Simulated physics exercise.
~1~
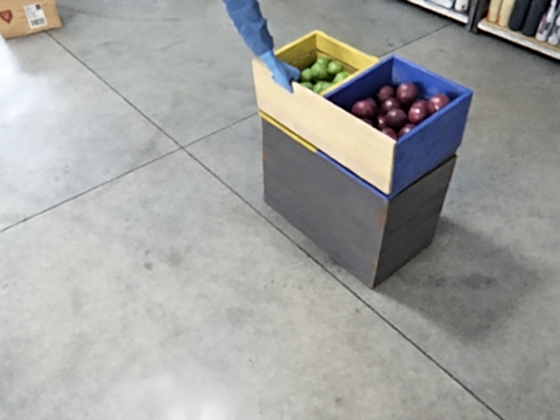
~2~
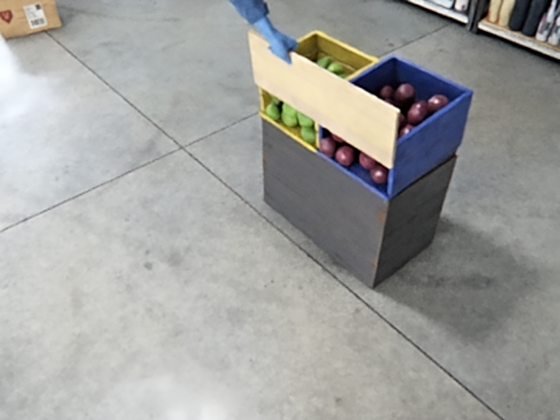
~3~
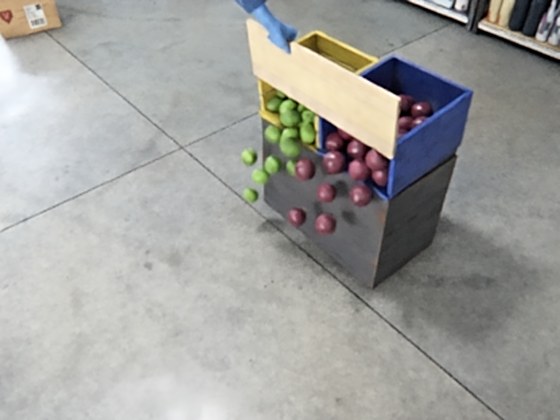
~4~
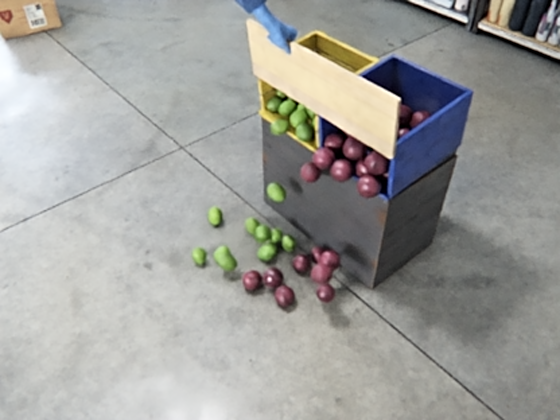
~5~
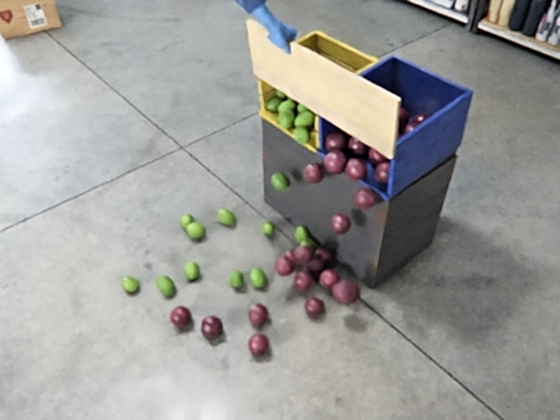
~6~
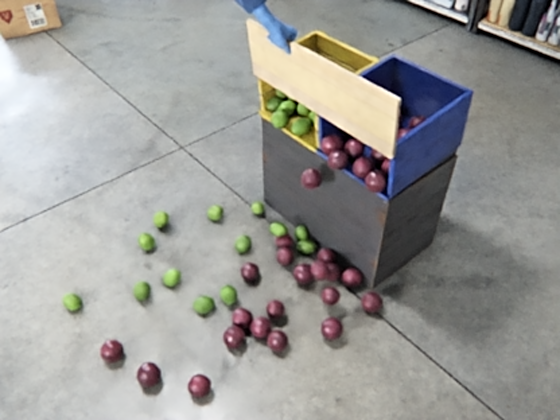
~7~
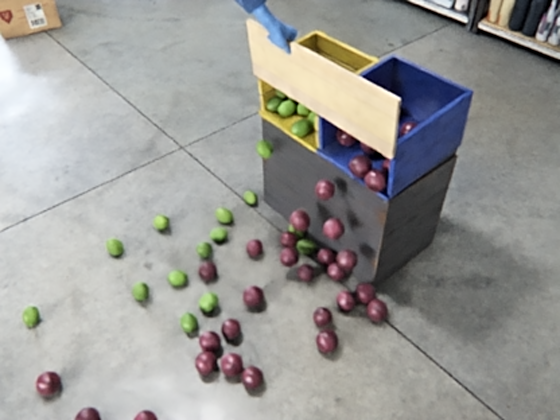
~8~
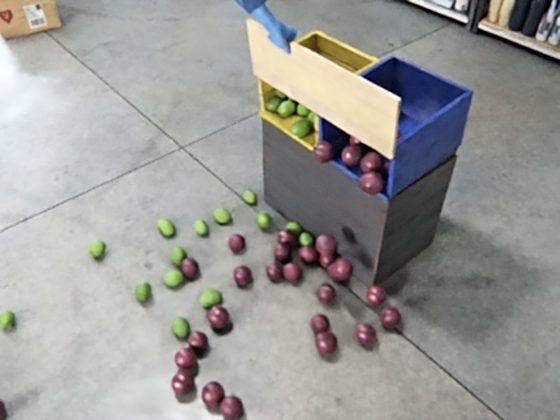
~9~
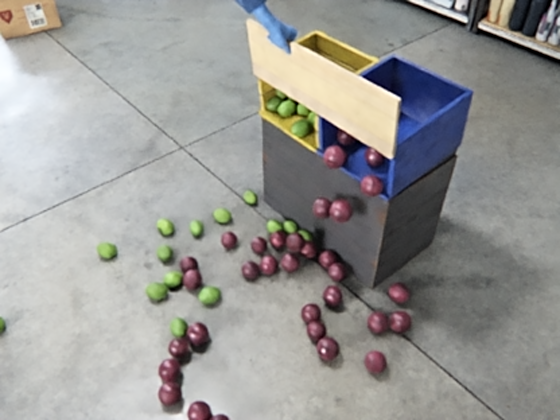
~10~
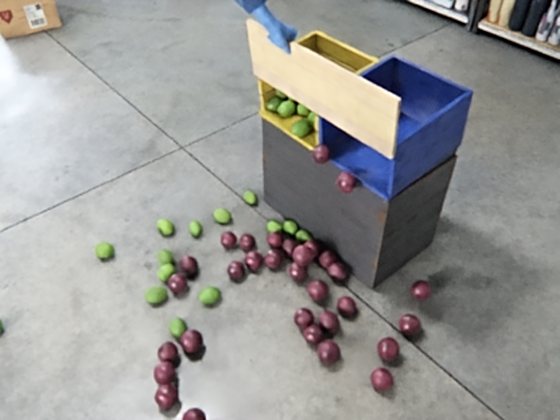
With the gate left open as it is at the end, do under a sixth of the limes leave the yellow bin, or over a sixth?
Over a sixth of the limes leave the yellow bin, though a good number of them stay inside.
On a grey concrete floor, a gloved hand raises a wooden gate across a yellow bin of limes and a blue bin of red onions, and both spill out and scatter; at the end some limes remain in their bin while the last onions tumble from theirs.
